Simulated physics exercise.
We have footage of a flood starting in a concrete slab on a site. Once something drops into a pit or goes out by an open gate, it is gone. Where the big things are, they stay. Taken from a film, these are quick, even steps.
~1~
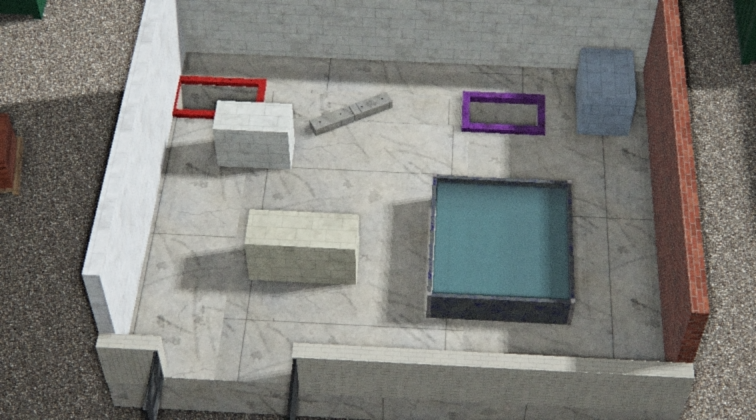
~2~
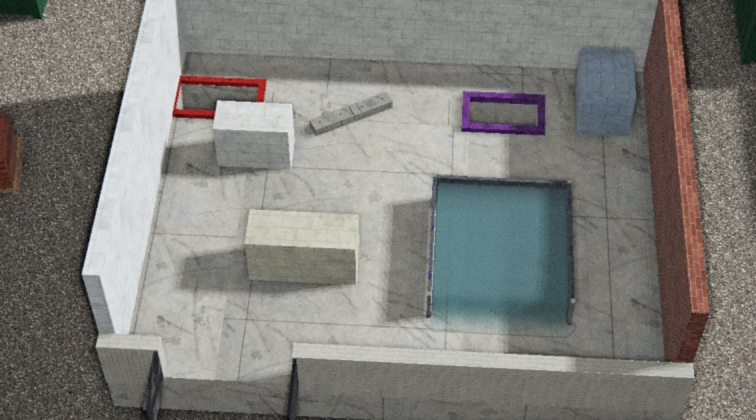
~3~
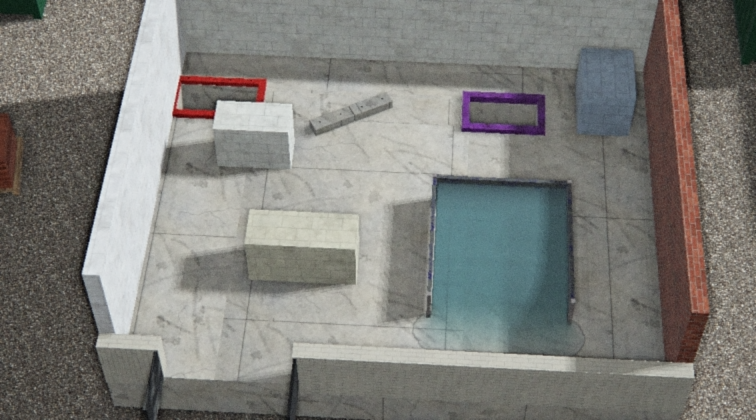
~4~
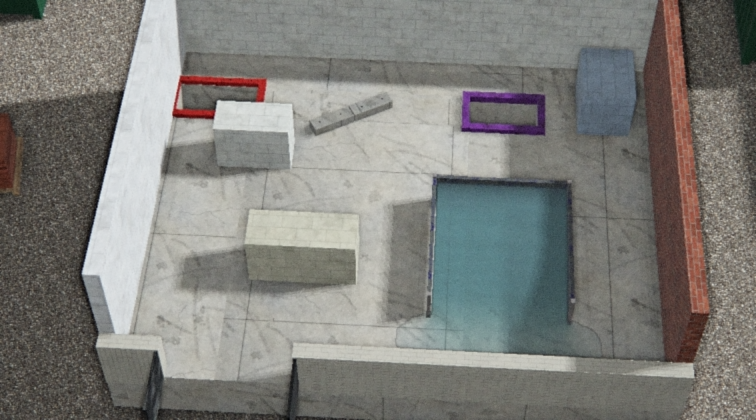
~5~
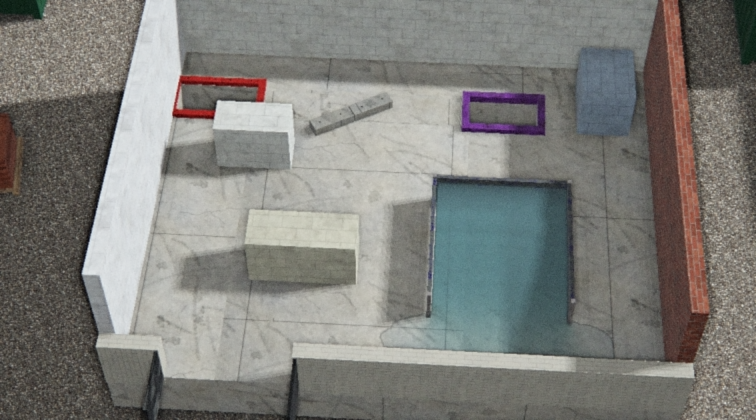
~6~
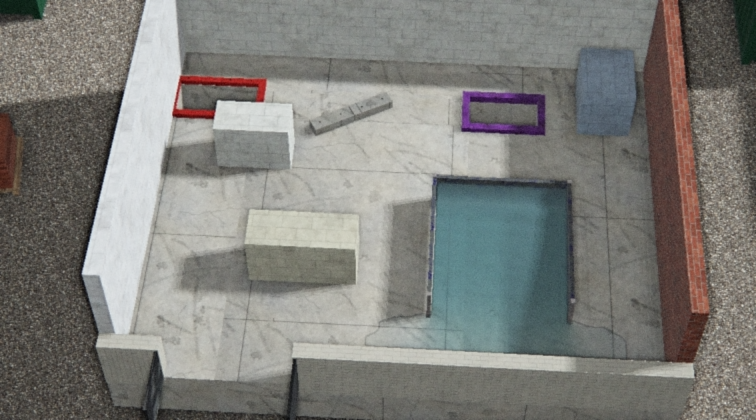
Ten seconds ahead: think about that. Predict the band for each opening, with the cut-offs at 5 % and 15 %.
In order: The gate gets five to fifteen per cent; the purple pit gets shy of five per cent; the red pit gets shy of five per cent.
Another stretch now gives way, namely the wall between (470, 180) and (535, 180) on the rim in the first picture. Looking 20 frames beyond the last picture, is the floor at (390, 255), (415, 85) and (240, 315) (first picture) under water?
So the first one is left untouched, the next drenched, and the last left untouched.
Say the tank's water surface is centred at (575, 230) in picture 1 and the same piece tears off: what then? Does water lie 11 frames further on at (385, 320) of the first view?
At that place: Under water.
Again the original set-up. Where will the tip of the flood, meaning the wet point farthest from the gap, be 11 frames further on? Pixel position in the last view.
Roughly (197, 364).
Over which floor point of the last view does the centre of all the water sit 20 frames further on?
I'd say near (473, 304).
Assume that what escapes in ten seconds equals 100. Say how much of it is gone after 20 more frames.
Near 10 in a hundred.
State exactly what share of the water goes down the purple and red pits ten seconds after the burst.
Near 0 in a hundred, followed by near 0 in a hundred.
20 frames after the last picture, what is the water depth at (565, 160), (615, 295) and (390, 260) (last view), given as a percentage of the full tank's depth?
About 4 per cent, then 12 per cent, then 0 per cent.
A moment on, water covers 10 % of the floor; the gate 0 %, the purple pit 0 %, the red pit 0 %.
Next, water covers 20 % of the floor; the gate 0 %, the purple pit 0 %, the red pit 0 %.
Then, water covers 40 % of the floor; the gate 1 %, the purple pit 0 %, the red pit 0 %.
Later, water covers 60 % of the floor; the gate 4 %, the purple pit 0 %, the red pit 0 %.
In the end, water covers 90 % of the floor; the gate 9 %, the purple pit 0 %, the red pit 0 %.
